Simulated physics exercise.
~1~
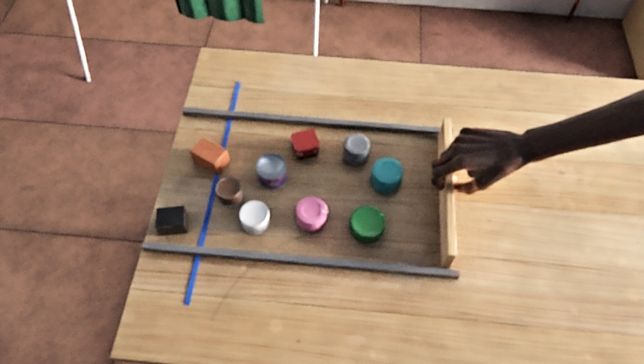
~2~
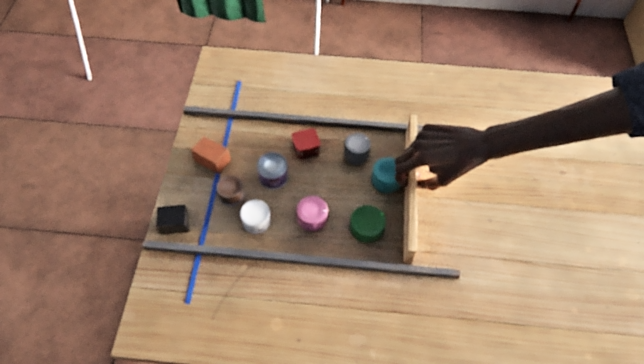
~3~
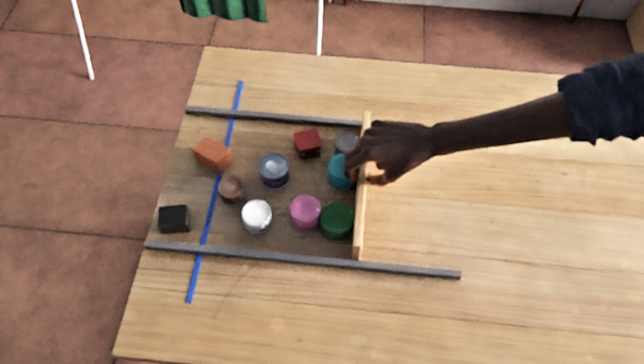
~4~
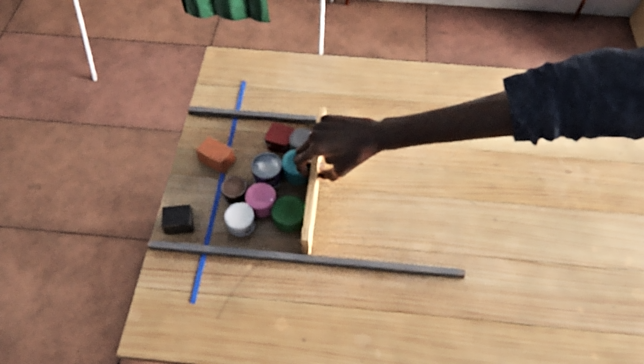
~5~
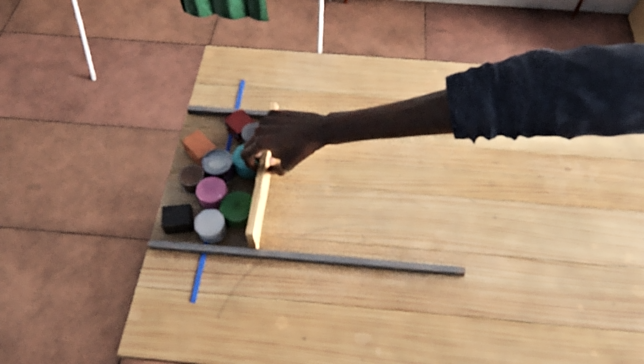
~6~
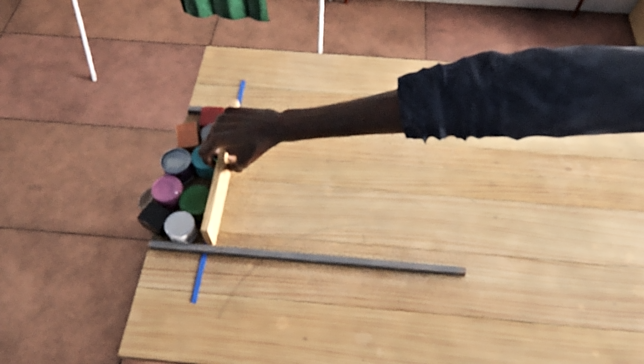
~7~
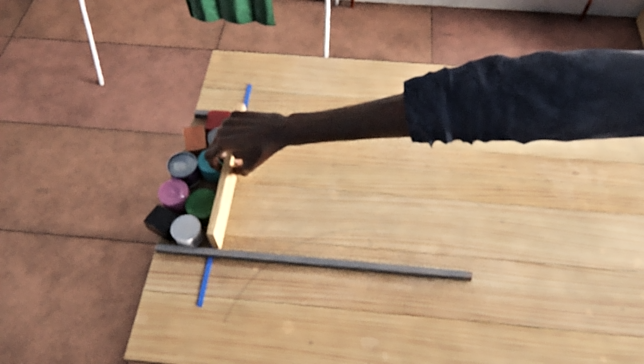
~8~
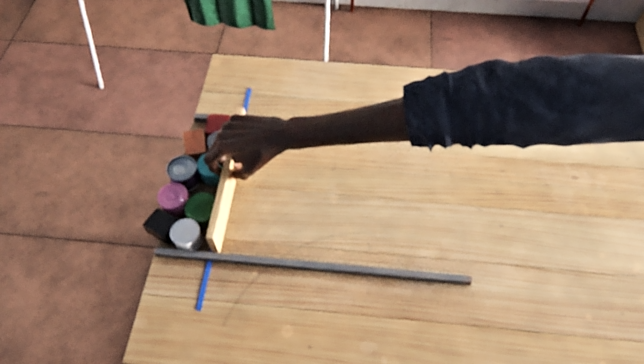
On a wooden table above a tiled floor, a hand slid an upright board left between two dark rails, gathering colourful lids and small blocks into a tight cluster, pushed them past the blue tape, and stopped with them crowded at the table's edge.
